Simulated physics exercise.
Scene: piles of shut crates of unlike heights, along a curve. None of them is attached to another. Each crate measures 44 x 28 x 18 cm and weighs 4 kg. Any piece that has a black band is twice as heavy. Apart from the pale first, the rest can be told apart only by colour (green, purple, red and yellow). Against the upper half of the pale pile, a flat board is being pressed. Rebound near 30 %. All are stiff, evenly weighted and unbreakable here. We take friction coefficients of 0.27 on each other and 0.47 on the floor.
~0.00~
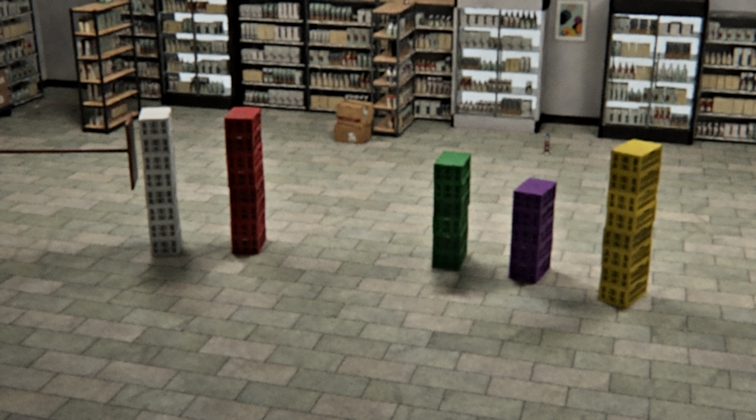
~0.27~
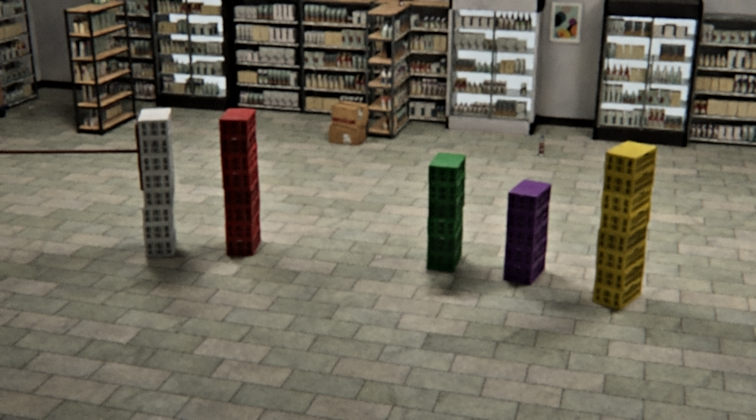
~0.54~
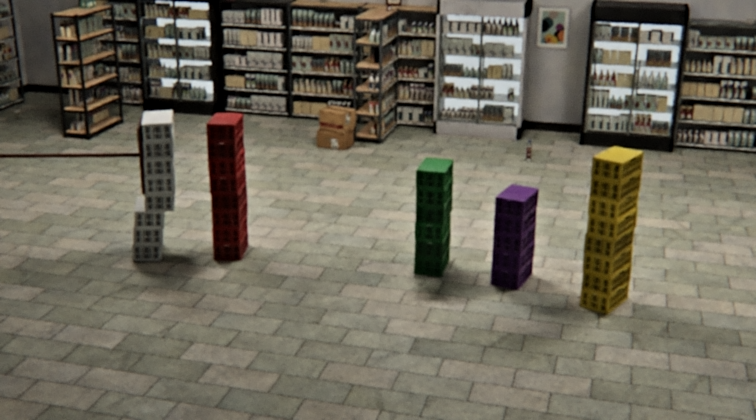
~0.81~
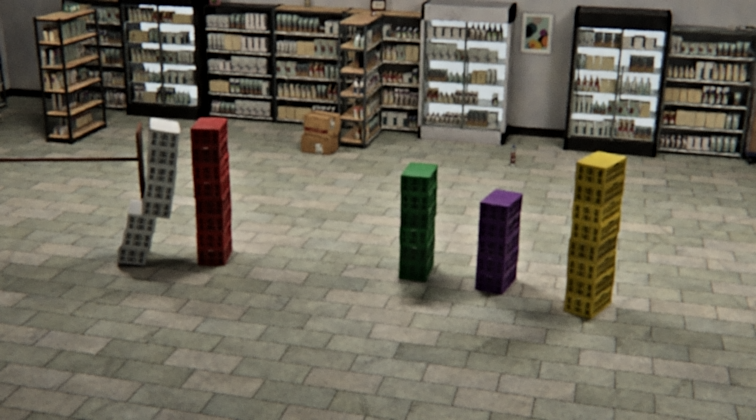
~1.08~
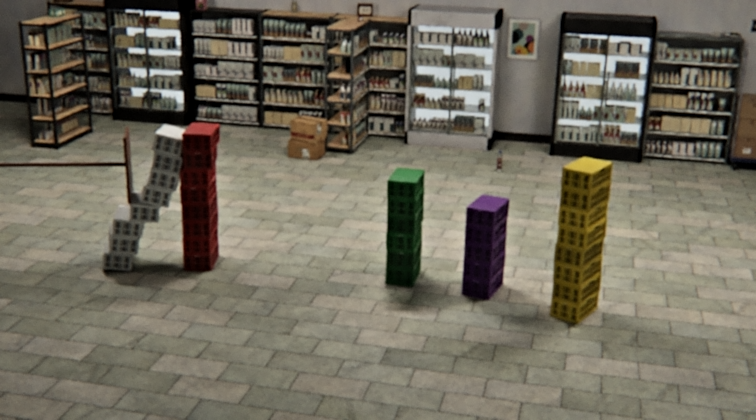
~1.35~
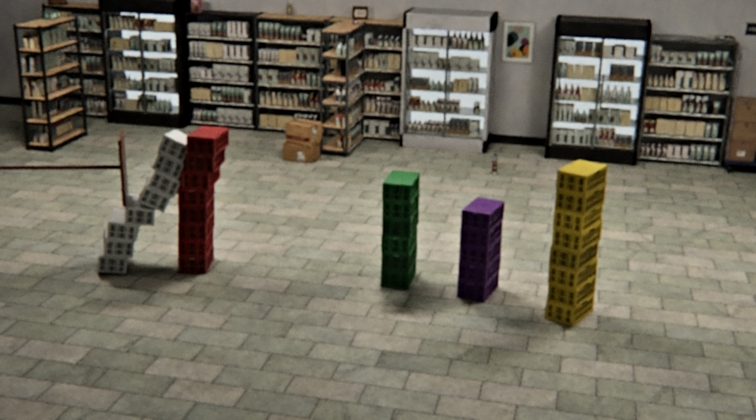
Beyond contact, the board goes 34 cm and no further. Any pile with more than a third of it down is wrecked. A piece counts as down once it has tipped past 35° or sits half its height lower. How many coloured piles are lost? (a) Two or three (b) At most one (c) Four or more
(b) At most one.
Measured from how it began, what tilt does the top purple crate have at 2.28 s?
Around 0° from its start.
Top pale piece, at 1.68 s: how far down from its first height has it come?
Roughly 20 cm.
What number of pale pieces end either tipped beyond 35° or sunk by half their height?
Tally of pale pieces: 4.
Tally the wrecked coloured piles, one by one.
The total comes to 1.
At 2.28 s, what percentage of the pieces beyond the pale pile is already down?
25 per cent at that moment.
By 1.68 s, 4 of the pale pile down; none of the 27 other crates down, 7 disturbed; top red crate tilted 9°.
By 1.98 s, 4 of the pale pile down; 3 of the 27 other crates down; top red crate tilted 26°, 15 cm lower.
By 2.28 s, 4 of the pale pile down; 7 of the 27 other crates down; top red crate tilted 56°, 76 cm lower.
By 2.68 s, 4 of the pale pile down; 7 of the 27 other crates down; top red crate on its side.
When it is over (3.7 s), 4 of the pale pile down; 7 of the 27 other crates down; top red crate on its side; top purple crate unmoved. Wrecked, red. In pixels of the last frame, middles, top red crate near (380, 267), top purple crate near (483, 214).
